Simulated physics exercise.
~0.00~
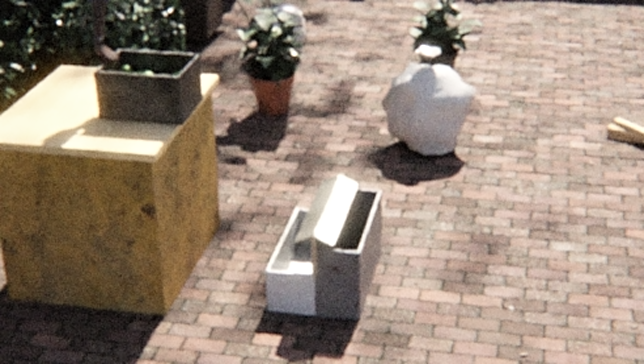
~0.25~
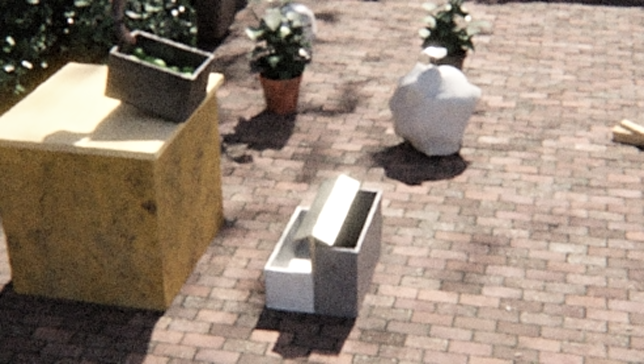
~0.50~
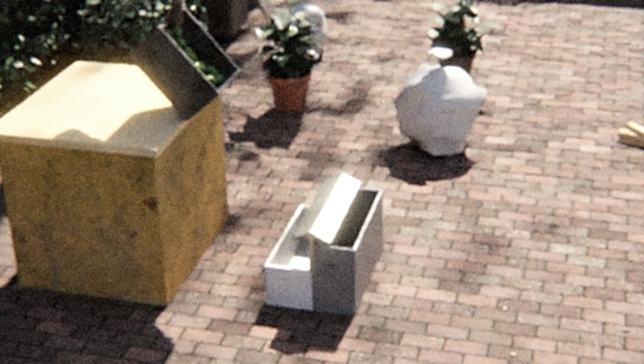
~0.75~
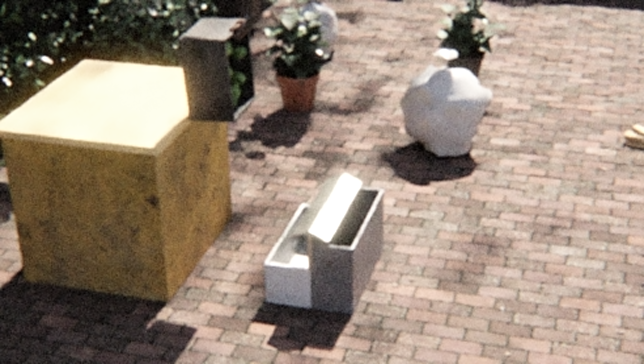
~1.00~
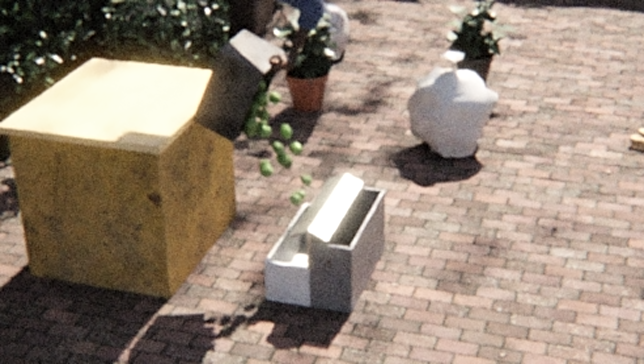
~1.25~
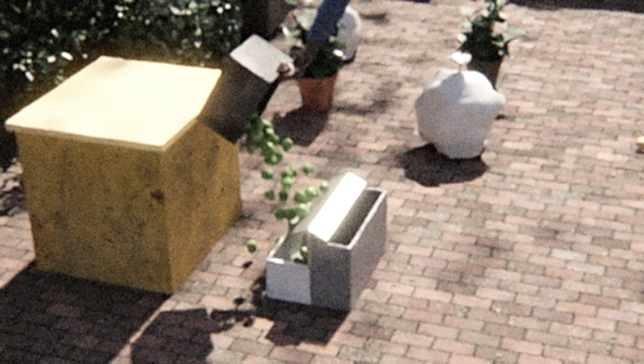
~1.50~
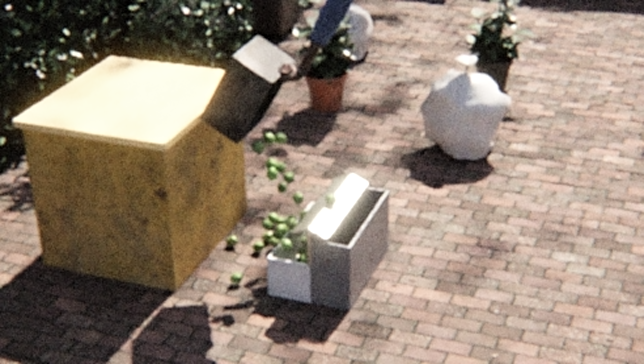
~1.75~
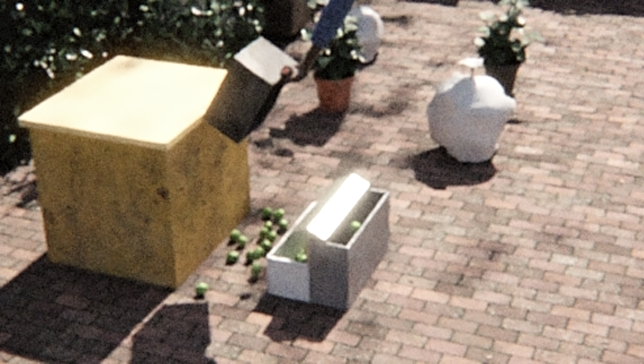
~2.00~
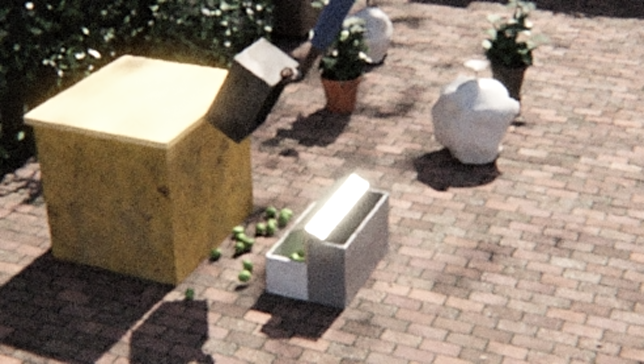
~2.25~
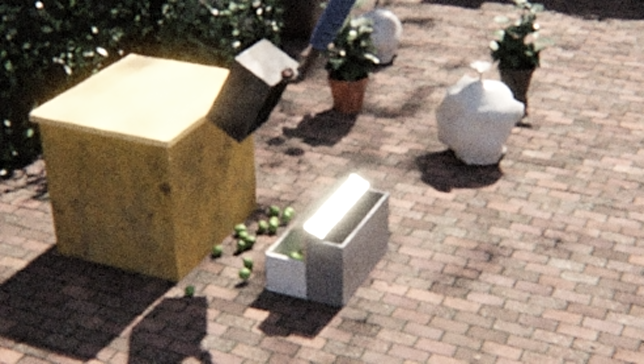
A dark crate of small green round goods tips off the edge of a yellowish bench on a sunlit brick patio, seen from above as the view drifts slightly sideways. Beyond the bench sit a white tub and a grey tub with a pale ridge-shaped splitter over their shared wall, and potted plants and a whitish lumpy object stand behind. The crate swings over to the right, a blue arm-like shape appearing beside it, and the green pieces pour out. Many drop into the white tub, while others scatter on the bricks short of it. The crate stays tilted, with the spilled pieces lying still.
